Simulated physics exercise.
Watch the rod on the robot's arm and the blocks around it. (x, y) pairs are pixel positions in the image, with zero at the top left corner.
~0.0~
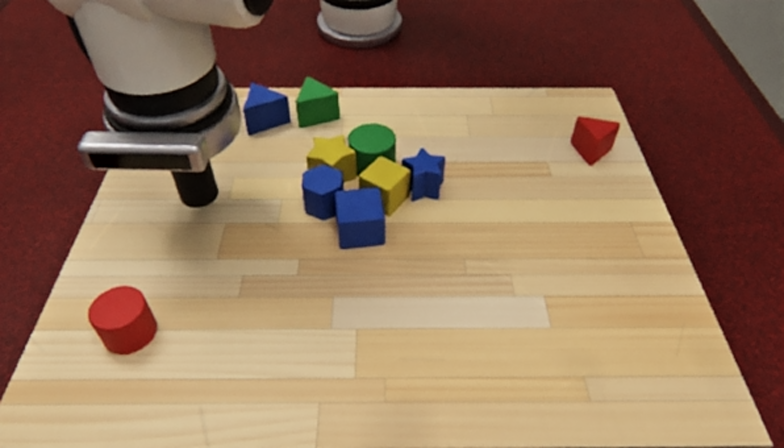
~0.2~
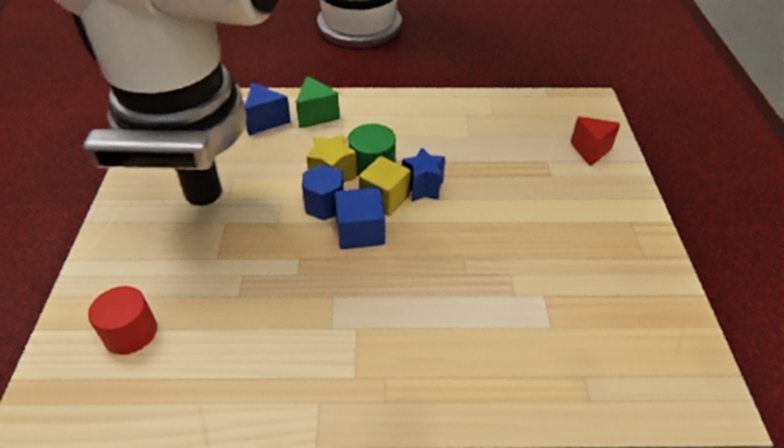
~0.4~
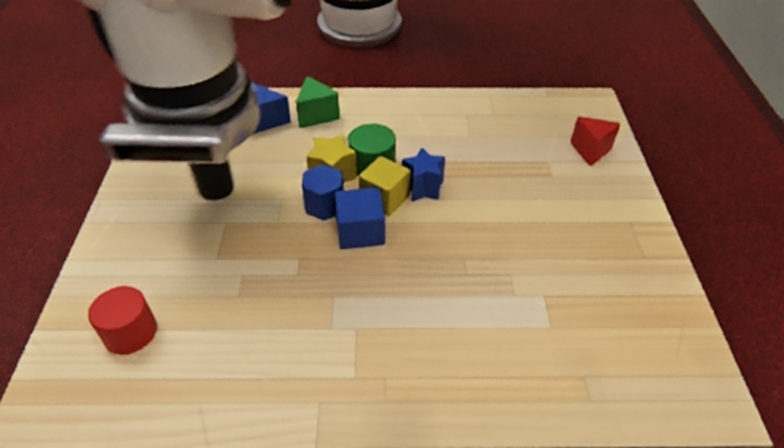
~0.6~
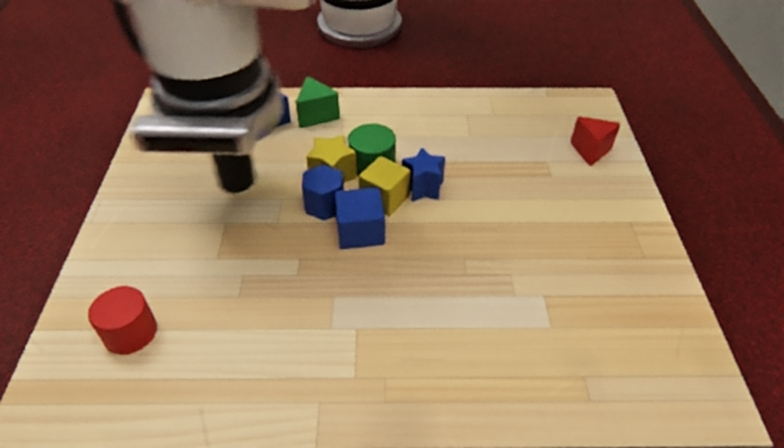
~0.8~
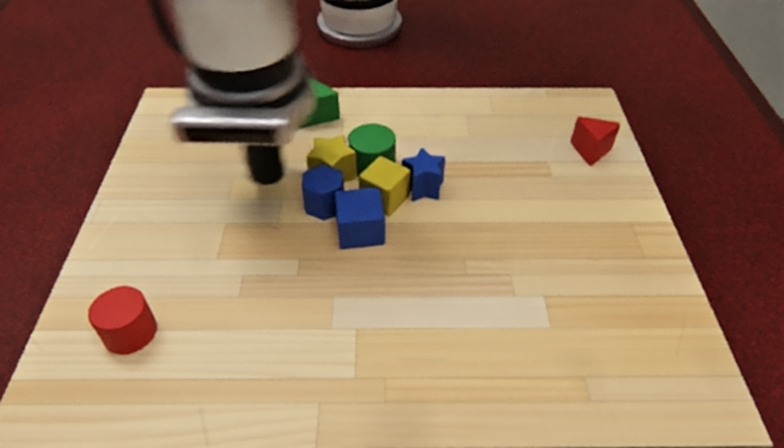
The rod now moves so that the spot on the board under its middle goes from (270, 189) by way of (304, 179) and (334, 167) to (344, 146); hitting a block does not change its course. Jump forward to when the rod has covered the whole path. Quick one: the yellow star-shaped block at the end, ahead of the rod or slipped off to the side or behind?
Slid off.
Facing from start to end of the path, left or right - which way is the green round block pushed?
That's a shift to the right.
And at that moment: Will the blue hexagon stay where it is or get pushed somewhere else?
That one stays where it is.
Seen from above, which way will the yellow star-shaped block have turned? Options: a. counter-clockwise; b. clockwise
Letter b.
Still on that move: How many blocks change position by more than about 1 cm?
When the path ends, I think you'll find two blocks out of place by more than 1 cm.
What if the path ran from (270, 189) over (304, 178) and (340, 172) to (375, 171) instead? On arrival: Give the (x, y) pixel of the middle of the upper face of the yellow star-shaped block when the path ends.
The centre of its top face lies at (411, 147).
The first path, step by step. One third of the way, rod at (302, 164); yellow star-shaped block at (341, 149); green round block at (378, 136).
Two thirds of the way, rod at (333, 151); yellow star-shaped block at (365, 147); green round block at (405, 132).
At the end, rod at (343, 131); blue hexagon unmoved; yellow star-shaped block at (368, 145), turned 20° clockwise; green round block at (412, 132).
